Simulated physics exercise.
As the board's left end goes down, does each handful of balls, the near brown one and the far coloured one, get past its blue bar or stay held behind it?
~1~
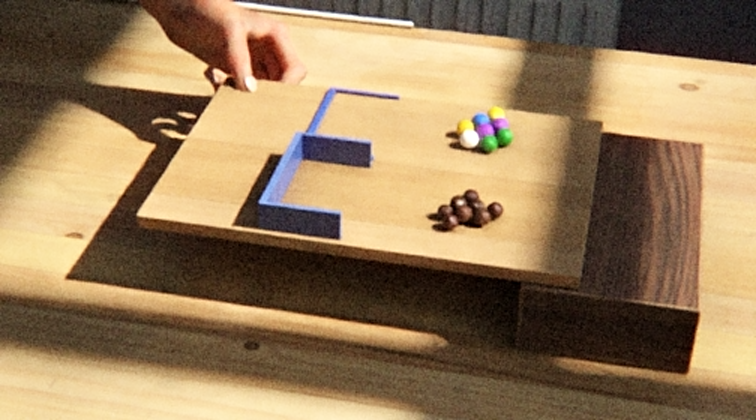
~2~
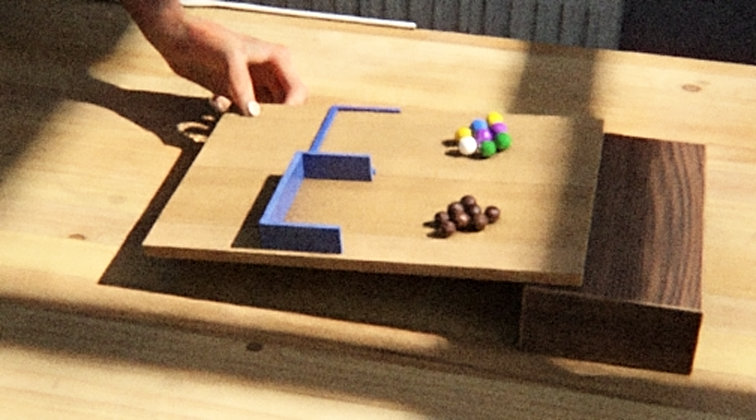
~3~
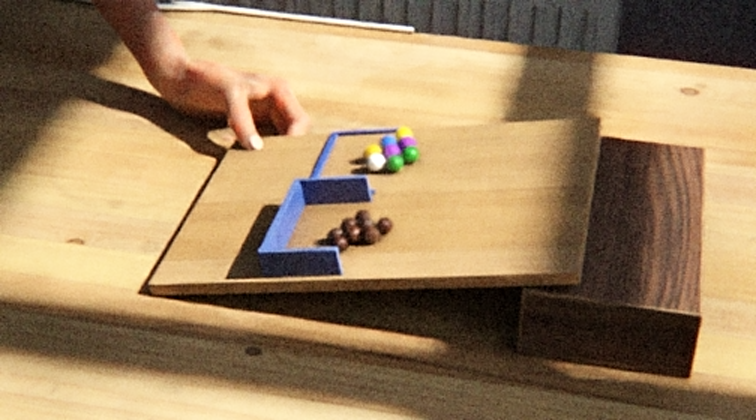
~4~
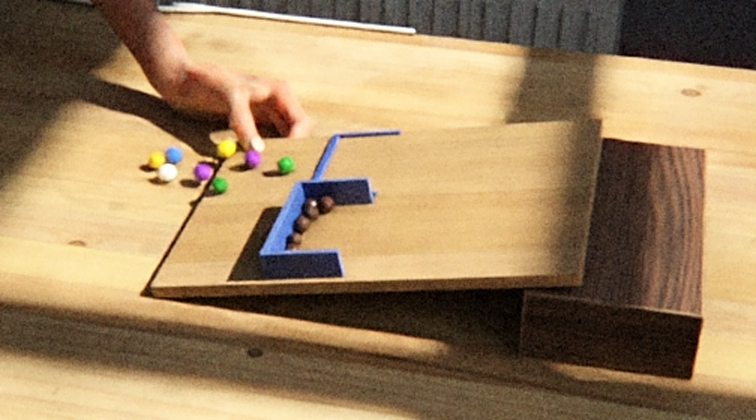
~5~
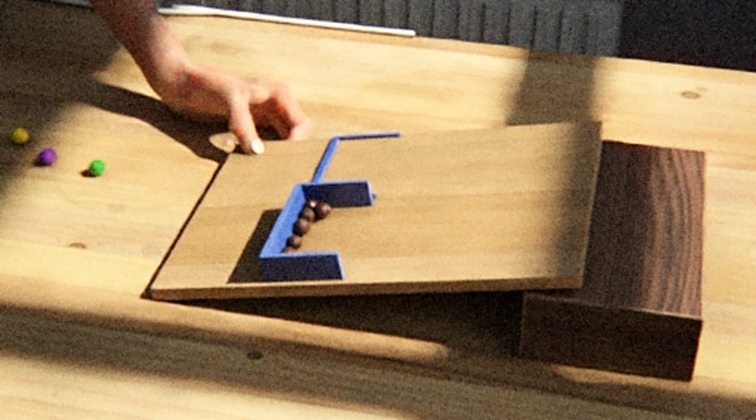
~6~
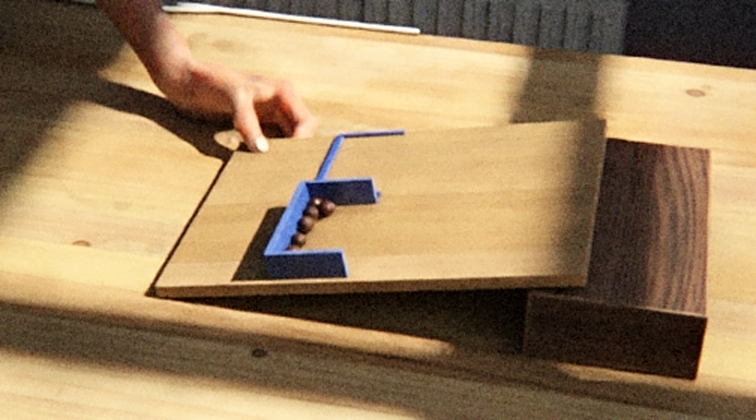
The near brown balls are stopped and stay gathered behind their blue bar. The far coloured balls all get over theirs and roll away to the left across the table.
